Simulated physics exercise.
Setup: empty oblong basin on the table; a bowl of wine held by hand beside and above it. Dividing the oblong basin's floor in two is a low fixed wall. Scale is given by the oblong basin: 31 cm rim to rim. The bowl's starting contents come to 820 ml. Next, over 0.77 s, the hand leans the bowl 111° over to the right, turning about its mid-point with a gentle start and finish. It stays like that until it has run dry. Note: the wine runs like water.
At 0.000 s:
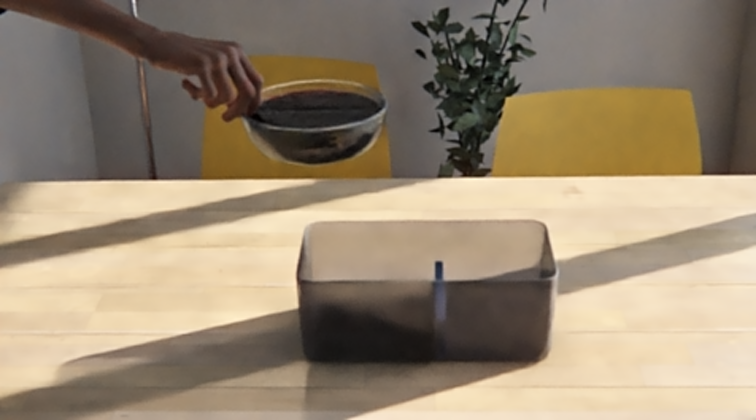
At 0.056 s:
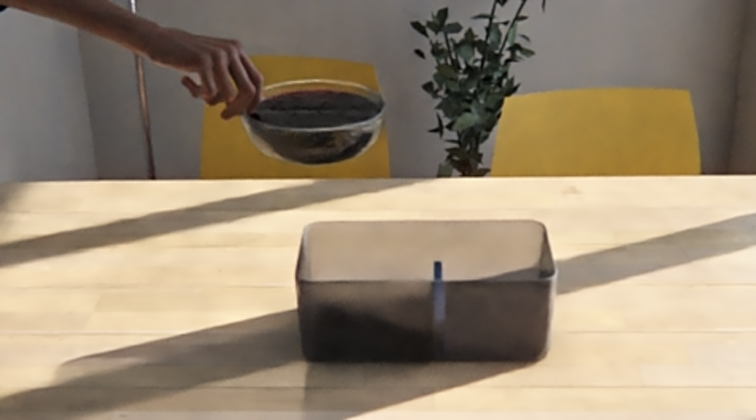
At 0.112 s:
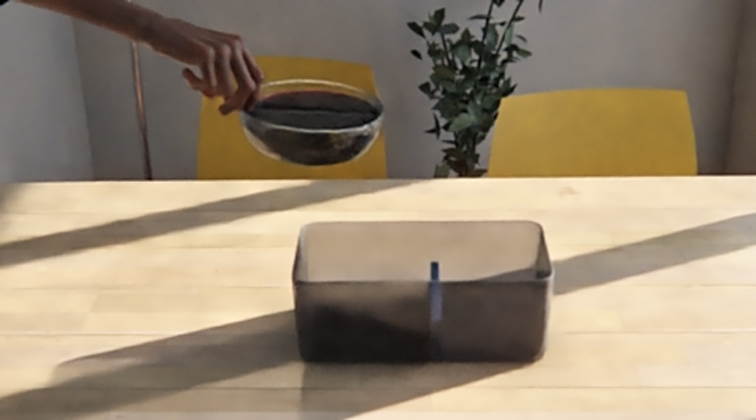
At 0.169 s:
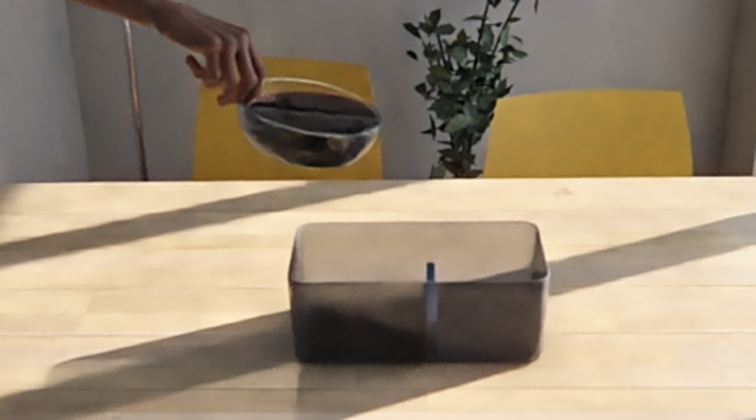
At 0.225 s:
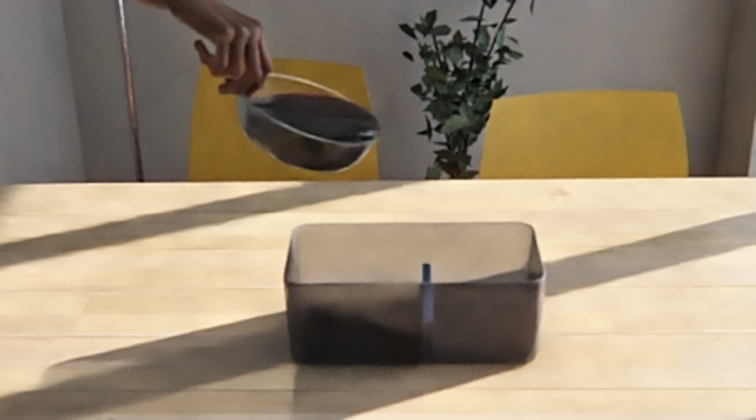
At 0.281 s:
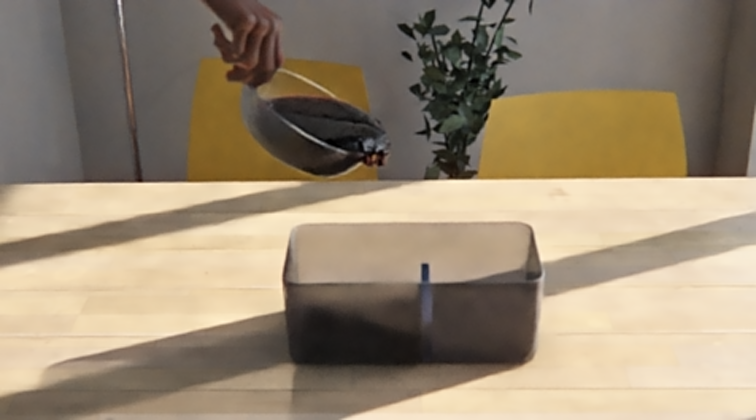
A hand reaching in from the upper left holds a clear glass bowl of dark liquid above a pale wooden table, seen from the front and slightly above in slanting sunlight. Below sits a smoky grey, see-through oblong basin with a blue upright strip, before two yellow chairs and a leafy plant. The hand leans the bowl rightward, slowly then further, until dark liquid reaches over its right lip, while the view drifts very slightly.
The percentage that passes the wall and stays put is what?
It is about 43 per cent.
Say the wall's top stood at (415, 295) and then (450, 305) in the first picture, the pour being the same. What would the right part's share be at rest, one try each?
First 70, then 35 per cent.
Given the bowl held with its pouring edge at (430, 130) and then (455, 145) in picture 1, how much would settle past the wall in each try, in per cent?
70 and 80 %.
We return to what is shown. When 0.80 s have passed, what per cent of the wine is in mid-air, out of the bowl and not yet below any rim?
Roughly 9 %.
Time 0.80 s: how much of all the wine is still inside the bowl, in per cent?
0 per cent or so.
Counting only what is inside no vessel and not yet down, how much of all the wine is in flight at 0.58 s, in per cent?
Estimate: Some 32 % of the total.
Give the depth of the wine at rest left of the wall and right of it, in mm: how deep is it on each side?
Once settled, the left stands around 18 mm and the right around 18 mm.
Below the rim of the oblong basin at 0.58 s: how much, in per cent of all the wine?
At that time the basin holds about 64 per cent of the liquid.
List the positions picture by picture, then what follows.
In the first picture, tilt 0°; pouring edge (386, 105); surface from (246, 111) to (384, 109); the oblong basin's rim runs from (301, 251) to (551, 250); the wall's top is at (440, 290).
In the second picture, tilt 1°; pouring edge (385, 107); surface from (246, 110) to (383, 111).
In the third picture, tilt 6°; pouring edge (384, 113); surface from (244, 108) to (382, 113).
In the fourth picture, tilt 13°; pouring edge (381, 122); surface from (243, 107) to (380, 117).
In the fifth picture, tilt 22°; pouring edge (377, 134); surface from (242, 108) to (376, 127); 4 per cent is over the edge.
In the sixth picture, tilt 33°; pouring edge (373, 146); surface from (246, 109) to (359, 129); 13 per cent is over the edge.
By 0.58 s the tilt is 95° and 5 per cent is still to pour, 22 is left of the wall and 42 right of it.
By 0.80 s the tilt is 111° and 0 per cent is still to pour, 50 is left of the wall and 41 right of it.
By 1.02 s the tilt is 111° and 0 per cent is still to pour, 54 is left of the wall and 43 right of it.
By 1.27 s the tilt is 111° and 0 per cent is still to pour, 54 is left of the wall and 43 right of it.
At rest 54 per cent lies left of the wall, 43 right of it and 3 outside.
